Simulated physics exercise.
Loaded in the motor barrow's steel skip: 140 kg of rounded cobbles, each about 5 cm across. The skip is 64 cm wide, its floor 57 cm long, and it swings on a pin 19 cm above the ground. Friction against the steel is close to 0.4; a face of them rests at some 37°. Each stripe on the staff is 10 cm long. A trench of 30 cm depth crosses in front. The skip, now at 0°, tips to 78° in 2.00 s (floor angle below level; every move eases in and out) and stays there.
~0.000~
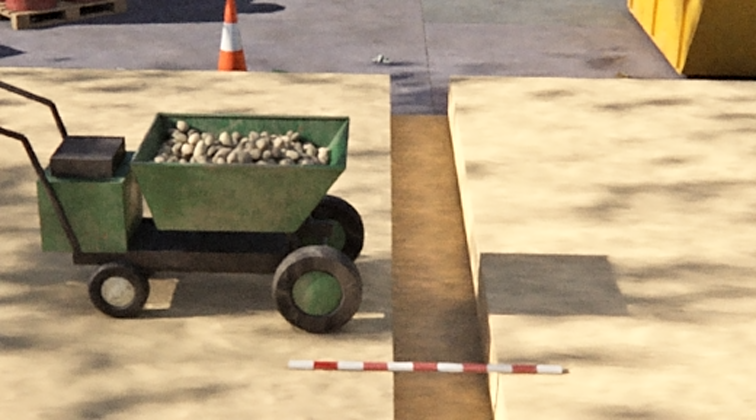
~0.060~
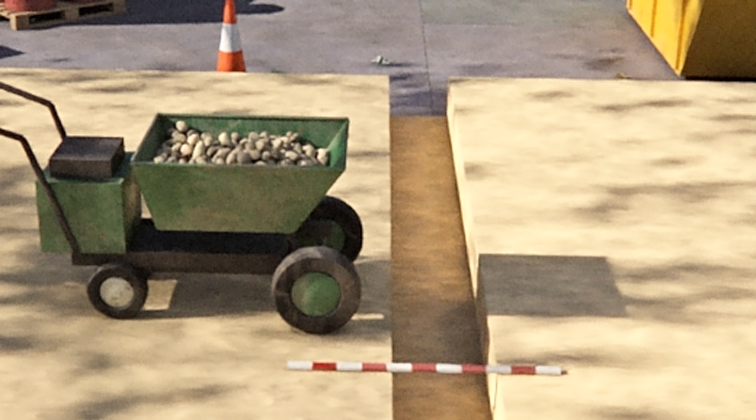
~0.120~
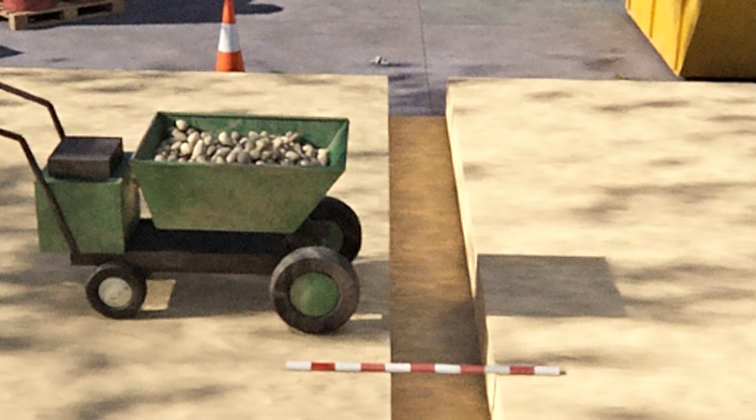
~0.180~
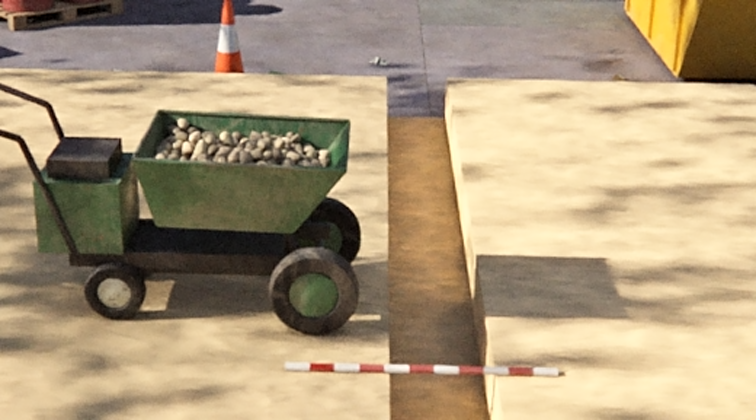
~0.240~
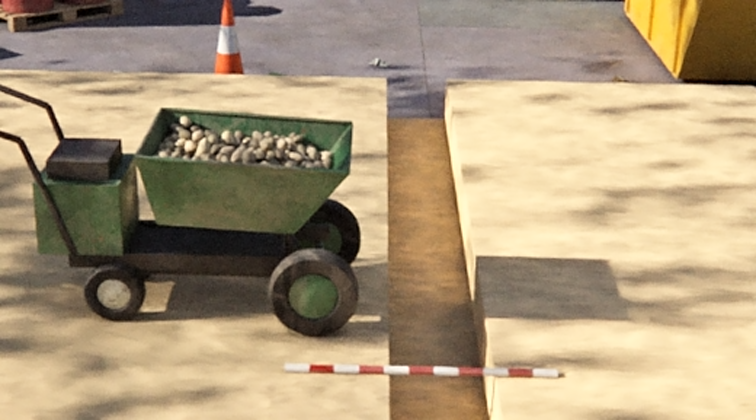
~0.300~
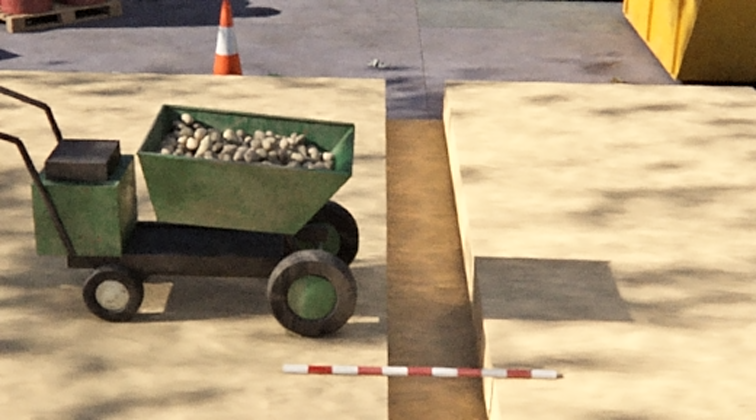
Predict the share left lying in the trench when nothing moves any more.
Some 55 per cent of it.
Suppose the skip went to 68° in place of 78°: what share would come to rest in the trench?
It would be near 65 per cent.
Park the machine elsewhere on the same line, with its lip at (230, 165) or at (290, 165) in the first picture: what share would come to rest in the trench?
About 80 and 100 per cent.
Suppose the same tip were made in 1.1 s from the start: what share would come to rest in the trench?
Then about 45 per cent.
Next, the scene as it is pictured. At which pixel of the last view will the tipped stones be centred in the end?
Near (475, 338).
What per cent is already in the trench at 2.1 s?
Some 30 per cent.
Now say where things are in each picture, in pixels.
In the first frame, lip at (345, 168), floor tilted 0°, highest stones at (219, 140).
In the second frame, the skip is at 0°, its lip at (345, 169); the top of the load is at (218, 140); the stones move at 0.1 m/s on average.
In the third frame, the skip is at 1°, its lip at (345, 170); the top of the load is at (218, 139); the stones move at 0.1 m/s on average.
In the fourth frame, lip at (346, 171), floor tilted 2°, highest stones at (213, 138); the stones move at 0.2 m/s on average.
In the fifth frame, the skip is at 3°, its lip at (349, 173); the top of the load is at (211, 136); the stones move at 0.2 m/s on average.
In the sixth frame, the skip is at 5°, its lip at (351, 175); the top of the load is at (207, 135); the stones move at 0.3 m/s on average.
After 1.5 s the floor is at 66°; 96 % in the skip, 3 % in the trench; the foremost stones are at (484, 291).
After 2.1 s the floor is at 78°; 35 % in the skip, 28 % in the trench, 37 % past the trench; the foremost stones are at (613, 295).
After 2.5 s the floor is at 78°; 13 % in the skip, 41 % in the trench, 46 % past the trench; the foremost stones are at (668, 295).
After 4.4 s the floor is at 78°; 0 % in the skip, 55 % in the trench, 45 % past the trench; the foremost stones are at (696, 309).
